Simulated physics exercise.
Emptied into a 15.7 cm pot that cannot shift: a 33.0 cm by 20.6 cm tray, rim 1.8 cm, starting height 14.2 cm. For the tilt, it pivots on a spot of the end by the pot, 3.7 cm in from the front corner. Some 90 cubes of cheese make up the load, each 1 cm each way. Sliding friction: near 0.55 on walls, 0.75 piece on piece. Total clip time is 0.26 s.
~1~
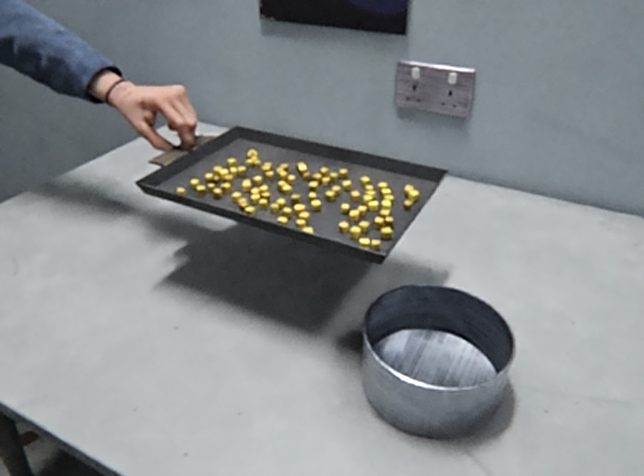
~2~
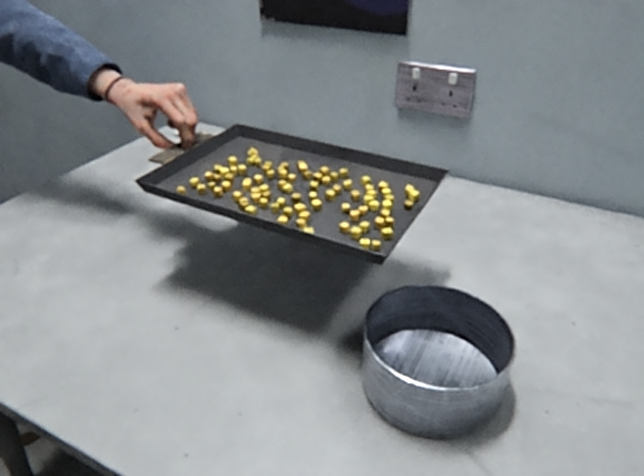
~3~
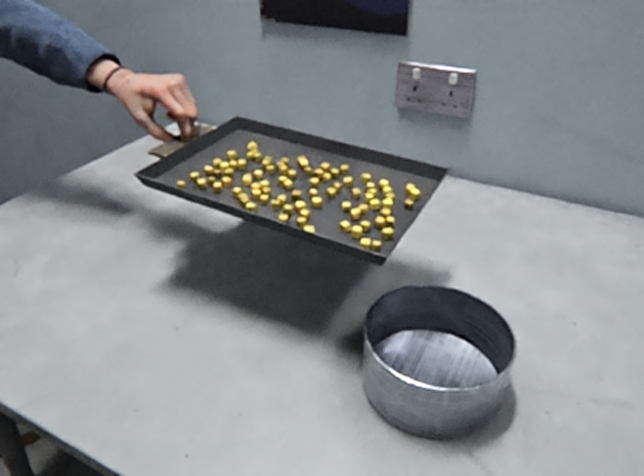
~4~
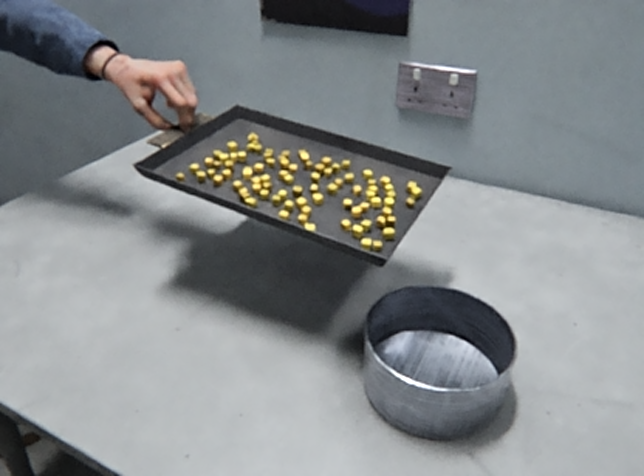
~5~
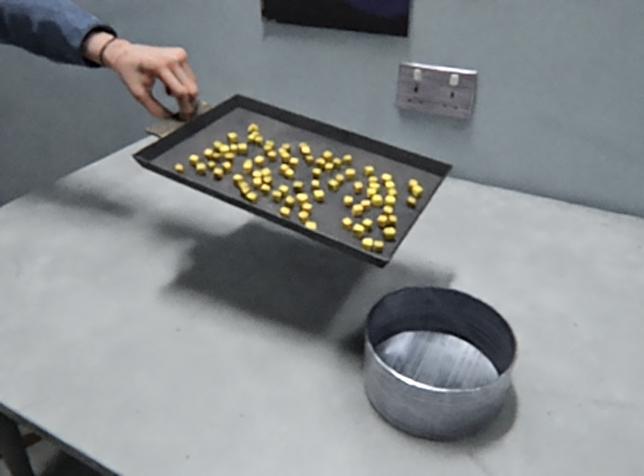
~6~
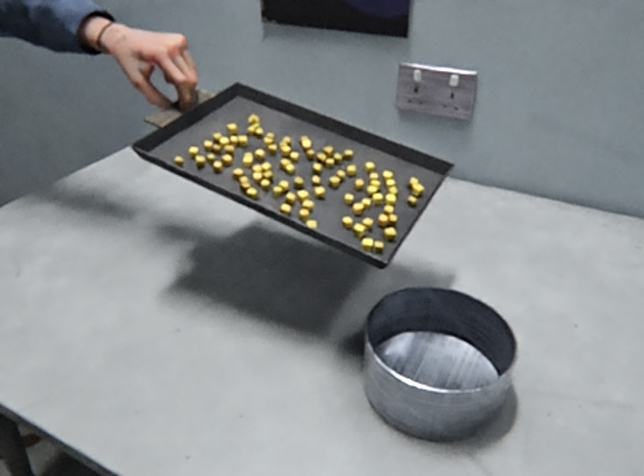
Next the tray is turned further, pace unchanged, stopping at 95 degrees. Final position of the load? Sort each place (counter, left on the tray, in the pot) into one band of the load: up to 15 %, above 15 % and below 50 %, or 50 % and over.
Counter: Up to 15 %; tray: Up to 15 %; pot: 50 % and over.
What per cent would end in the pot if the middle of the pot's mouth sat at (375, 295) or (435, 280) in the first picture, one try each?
First try around 80 %, second around 30 %.
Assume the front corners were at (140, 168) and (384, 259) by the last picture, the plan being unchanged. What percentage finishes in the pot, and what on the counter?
Split: Pot = 25, counter = 75.
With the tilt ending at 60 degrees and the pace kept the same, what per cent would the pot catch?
You'd end up with some 40 % in the pot.
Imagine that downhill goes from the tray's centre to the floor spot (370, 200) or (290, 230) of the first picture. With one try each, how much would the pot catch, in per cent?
Near 20 and 25 per cent, in that order.
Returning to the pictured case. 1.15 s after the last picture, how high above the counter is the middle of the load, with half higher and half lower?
Some 14 cm.
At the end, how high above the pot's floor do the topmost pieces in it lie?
About 2.0 centimetres.
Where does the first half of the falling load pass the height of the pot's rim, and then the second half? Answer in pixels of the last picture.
It passes about (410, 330) first and (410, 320) afterwards.
Then, 0.69 s after the last picture, tilt 51 degrees; the tray holds 100 %, the pot 0 %.
Then, 1.15 s after the last picture, tilt 77 degrees; the tray holds 55 %, the pot 35 %.
Then, 1.68 s after the last picture, tilt 95 degrees; the tray holds 5 %, the pot 85 %.
In the end, counter 0 %, tray 0 %, pot 100 %.
